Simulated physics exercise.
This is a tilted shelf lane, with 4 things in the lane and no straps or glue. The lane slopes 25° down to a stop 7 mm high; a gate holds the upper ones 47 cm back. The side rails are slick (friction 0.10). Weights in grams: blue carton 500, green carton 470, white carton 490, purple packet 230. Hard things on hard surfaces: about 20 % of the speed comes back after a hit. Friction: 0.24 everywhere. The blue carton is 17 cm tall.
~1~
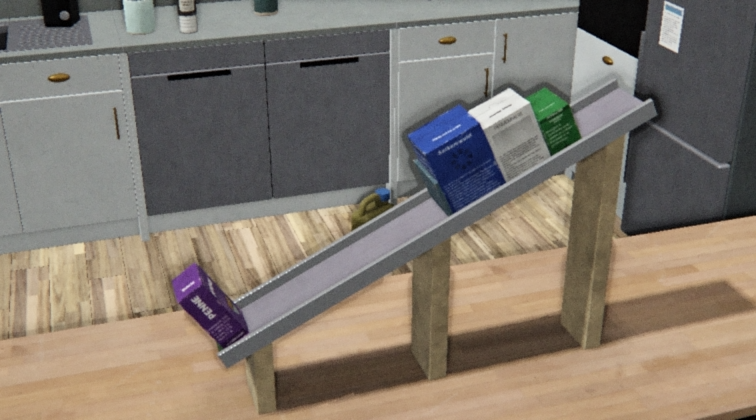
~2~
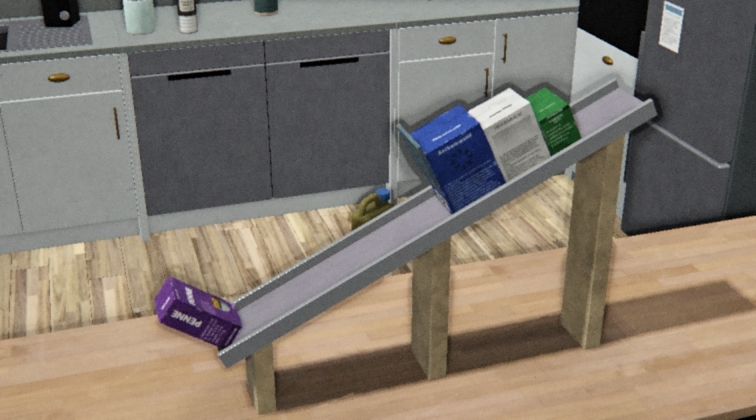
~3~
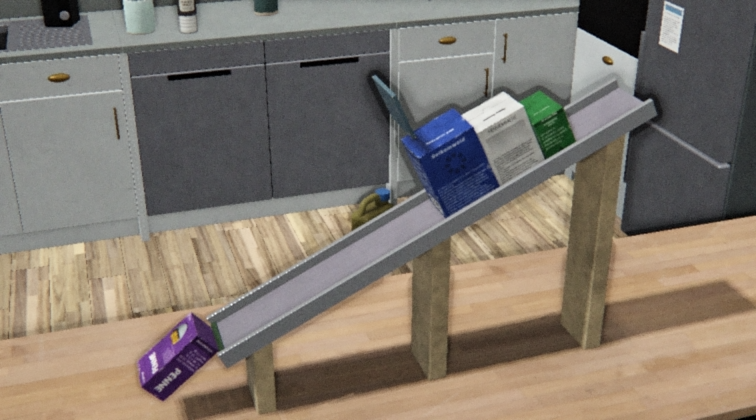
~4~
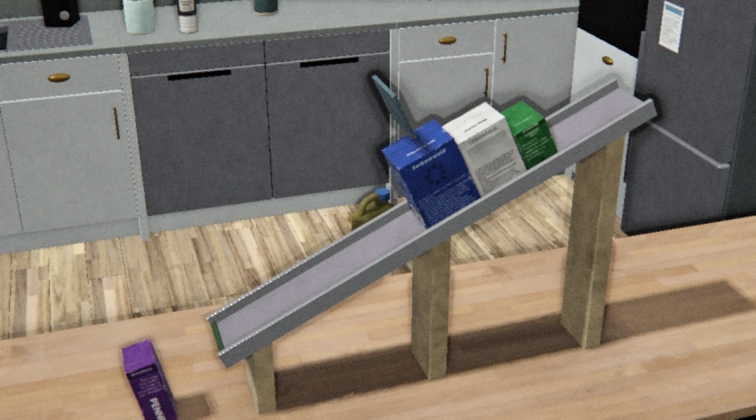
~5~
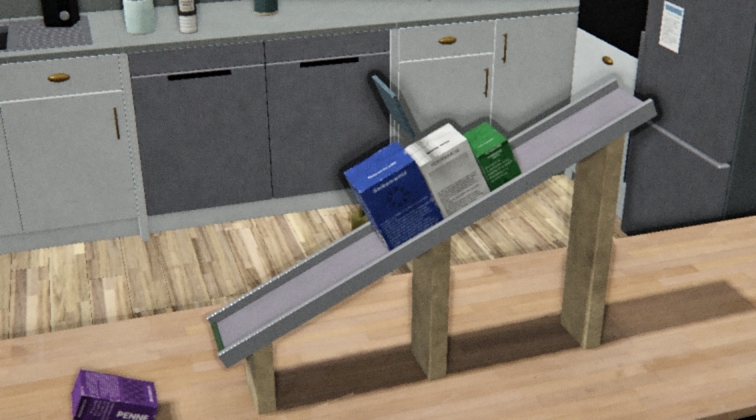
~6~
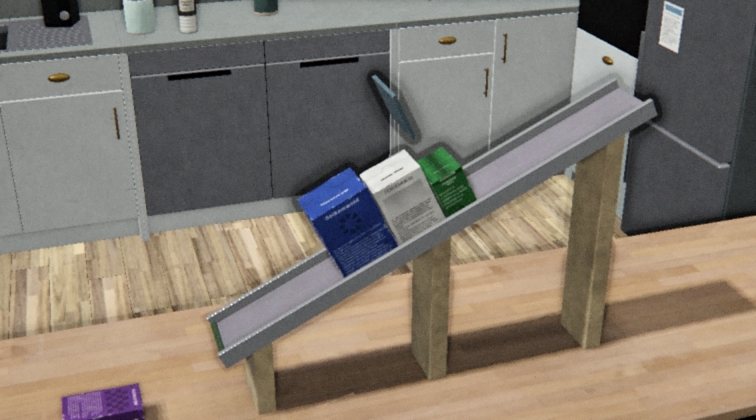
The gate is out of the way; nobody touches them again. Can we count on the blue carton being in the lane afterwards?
The blue carton clears the end.
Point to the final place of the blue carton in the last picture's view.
Near (172, 366).
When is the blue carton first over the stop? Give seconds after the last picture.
Near 0.5 s.
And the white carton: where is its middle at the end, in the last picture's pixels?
Near (199, 307).
Then, 0.10 s later than the last frame, leader 16 cm from the stop; blue carton near (300, 253).
Then, 0.20 s later than the last frame, leader 3 cm from the stop; blue carton near (243, 287).
Then, 0.50 s later than the last frame, blue carton now over the stop; white carton rocked 14° off its seat.
Then, 0.70 s later than the last frame, things are still on the move.
When it is over, over the stop, blue carton and purple packet; lying over in the lane, white carton; the last one in the lane. In the last view, blue carton near (172, 366).
